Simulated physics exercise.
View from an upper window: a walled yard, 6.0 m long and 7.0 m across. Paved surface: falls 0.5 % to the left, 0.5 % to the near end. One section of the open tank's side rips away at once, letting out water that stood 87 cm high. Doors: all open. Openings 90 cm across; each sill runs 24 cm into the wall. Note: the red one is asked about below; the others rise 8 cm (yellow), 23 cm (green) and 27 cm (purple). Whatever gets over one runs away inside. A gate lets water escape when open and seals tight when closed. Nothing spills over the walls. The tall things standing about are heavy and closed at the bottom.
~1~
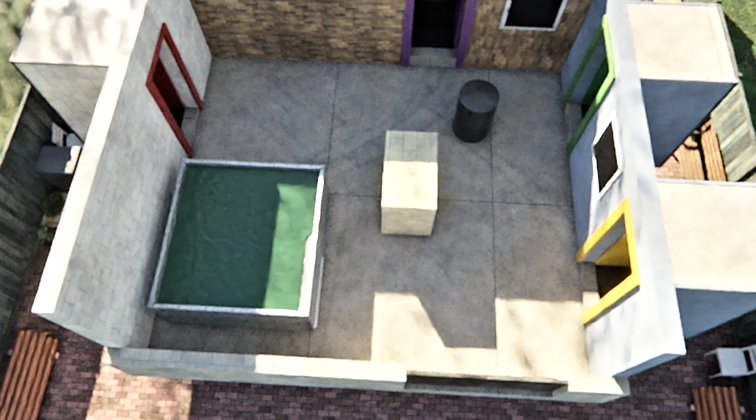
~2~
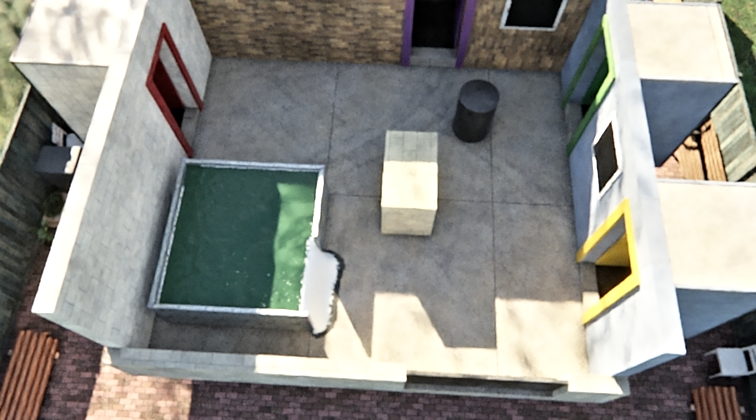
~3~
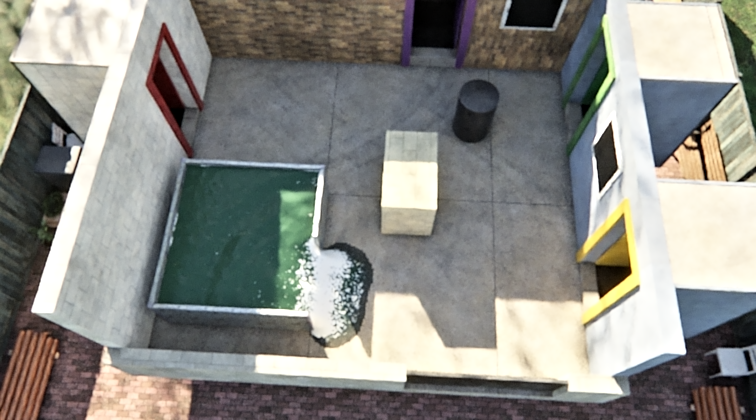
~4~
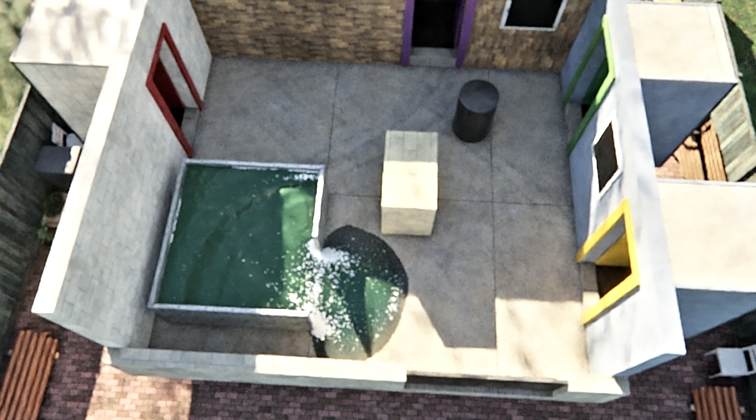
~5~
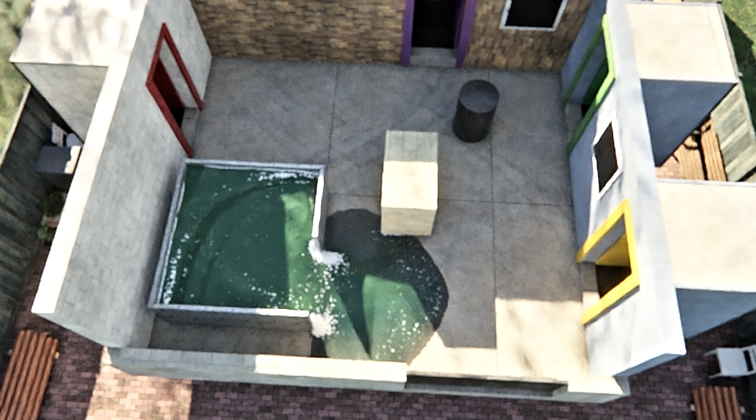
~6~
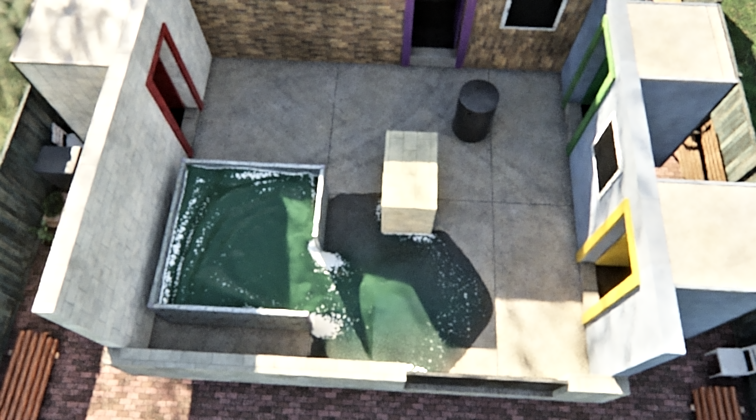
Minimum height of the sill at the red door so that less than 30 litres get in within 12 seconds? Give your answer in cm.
Roughly 12.5 cm.
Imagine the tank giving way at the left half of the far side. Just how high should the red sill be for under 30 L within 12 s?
Then something near 30 cm.
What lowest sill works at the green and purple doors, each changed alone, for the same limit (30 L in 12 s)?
You'd want some 13.5 cm at green and some 6.5 cm at purple.
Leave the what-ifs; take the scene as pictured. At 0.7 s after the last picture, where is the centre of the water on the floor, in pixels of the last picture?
Centre of mass: About (300, 271) px.
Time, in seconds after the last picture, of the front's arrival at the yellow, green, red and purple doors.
Times: Yellow 0.4 s, green 1.6 s, red 6.0 s, purple 3.4 s.
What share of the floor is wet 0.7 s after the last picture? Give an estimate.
Around 35 per cent of the floor.
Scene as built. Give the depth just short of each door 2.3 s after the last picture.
Lab note, cm: Yellow 35; green 8; red 0; purple 0.
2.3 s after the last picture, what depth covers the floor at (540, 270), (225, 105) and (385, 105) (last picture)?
First spot about 26 cm, second about 0 cm, third about 1 cm.
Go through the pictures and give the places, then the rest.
The first frame shows the open tank at (242, 234) is whole and still, 87 cm deep; the red door at (179, 100) is dry.
In the second frame, the front is at (332, 312), 0.3 m from the gap at (313, 286); 0.4 m2 of floor is wet, 87 cm left at the back.
In the third frame, water pours out at (313, 286) and has run 0.9 m, to (368, 275); about 14 cm deep outside, 87 cm at the back.
In the fourth frame, the front is at (403, 294), 1.5 m from the gap at (314, 287); 2.5 m2 of floor is wet, 87 cm left at the back.
In the fifth frame, the front is at (443, 303), 2.1 m from the gap at (314, 287); 4.5 m2 of floor is wet, 84 cm left at the back.
In the sixth frame, the front is at (487, 313), 2.8 m from the gap at (313, 287); 6.3 m2 of floor is wet, 75 cm left at the back; the red door at (179, 100), 3.9 m from the gap, is still 3.1 m from the nearest water.
Then, 0.7 s after the last picture water covers 35 % of the floor, deepest (49 cm) near (323, 301); it has not reached the red door.
Then, 2.3 s after the last picture water covers 45 % of the floor, deepest (42 cm) near (579, 359); it has not reached the red door.
Then, 11.3 s after the last picture water covers 100 % of the floor, deepest (18 cm) near (147, 358); 15 cm at the red door, 17 litres in over its 14 cm sill.
At the red door as built, the water peaked near 18 cm, 8.3 s after the last picture.
Run again over the same 12 s with other heights there, 74 litres in over 10 cm, 16 litres over 14 cm. The limit of 30 litres is kept from about 12.5 cm up.
